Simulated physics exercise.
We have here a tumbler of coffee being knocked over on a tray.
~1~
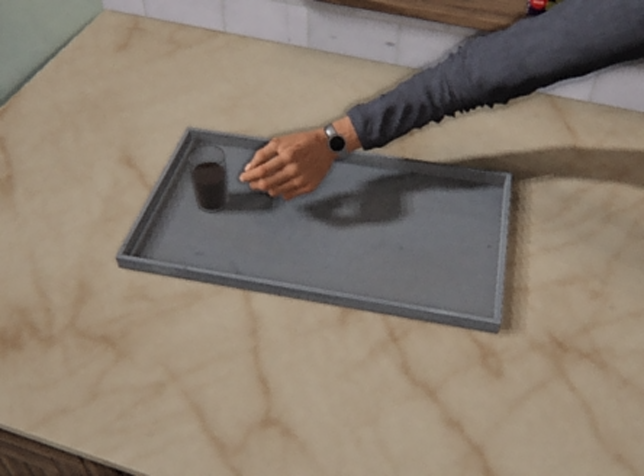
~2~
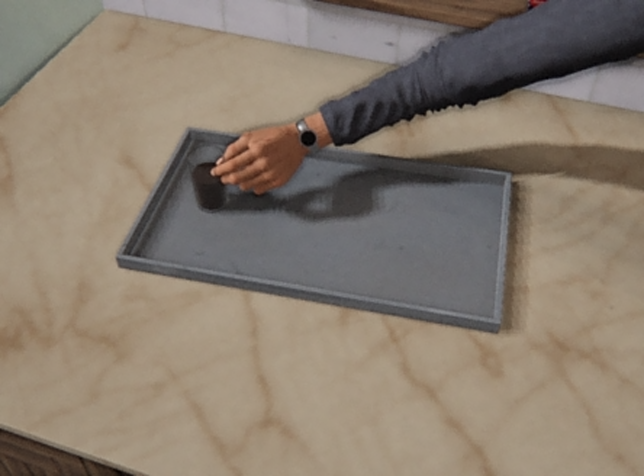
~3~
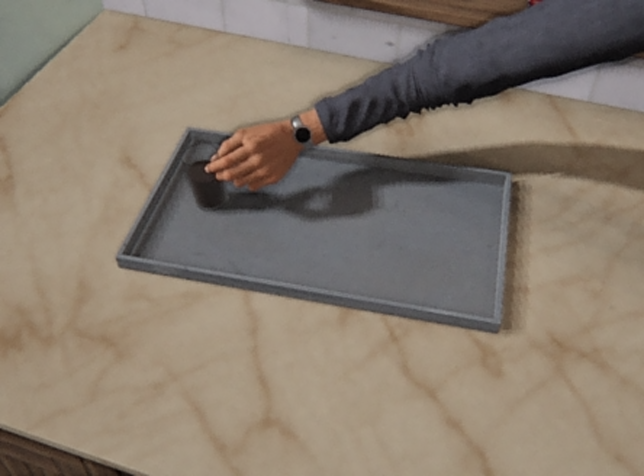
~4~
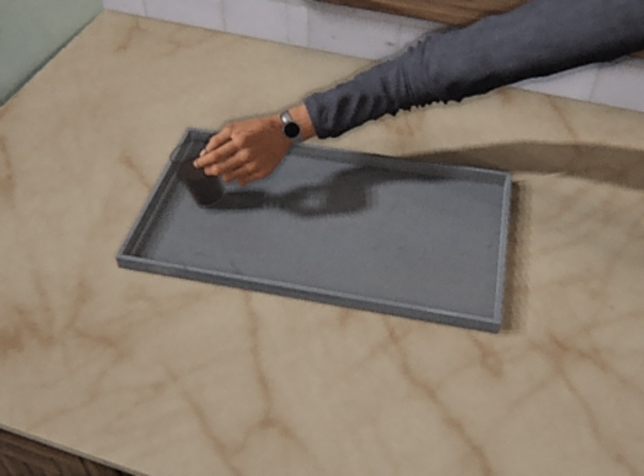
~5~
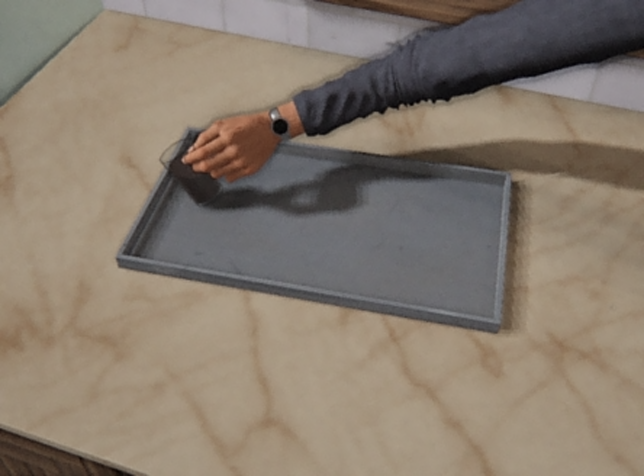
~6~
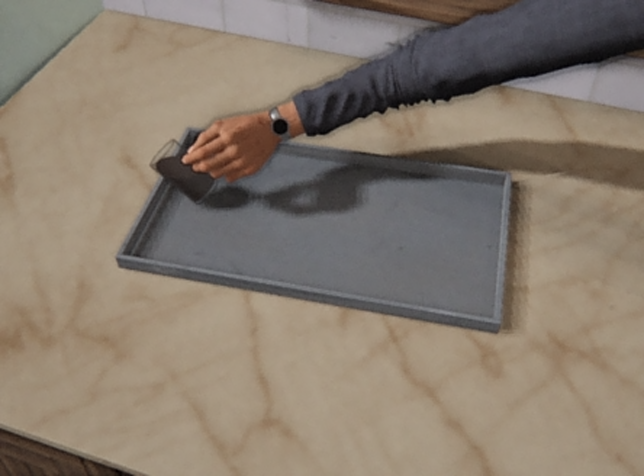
On a marble-patterned countertop, a hand reaching left across a gray tray pushes a glass of dark drink, tilting it leftward.
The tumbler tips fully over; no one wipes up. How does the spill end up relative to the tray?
I think it will spread beyond the tray.
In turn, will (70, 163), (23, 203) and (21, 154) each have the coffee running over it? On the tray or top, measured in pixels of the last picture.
Spot one - touched at some point; spot two - touched at some point; spot three - touched at some point.
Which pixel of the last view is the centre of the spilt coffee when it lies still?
About (28, 164).
A moment on, the tumbler lies across the rim; the puddle covers about as much as a plate; it spreads outside the tray.
Further on, the puddle covers about as much as a tray; it spreads outside the tray.
When it is over, the puddle covers about as much as a tray; it spreads outside the tray.
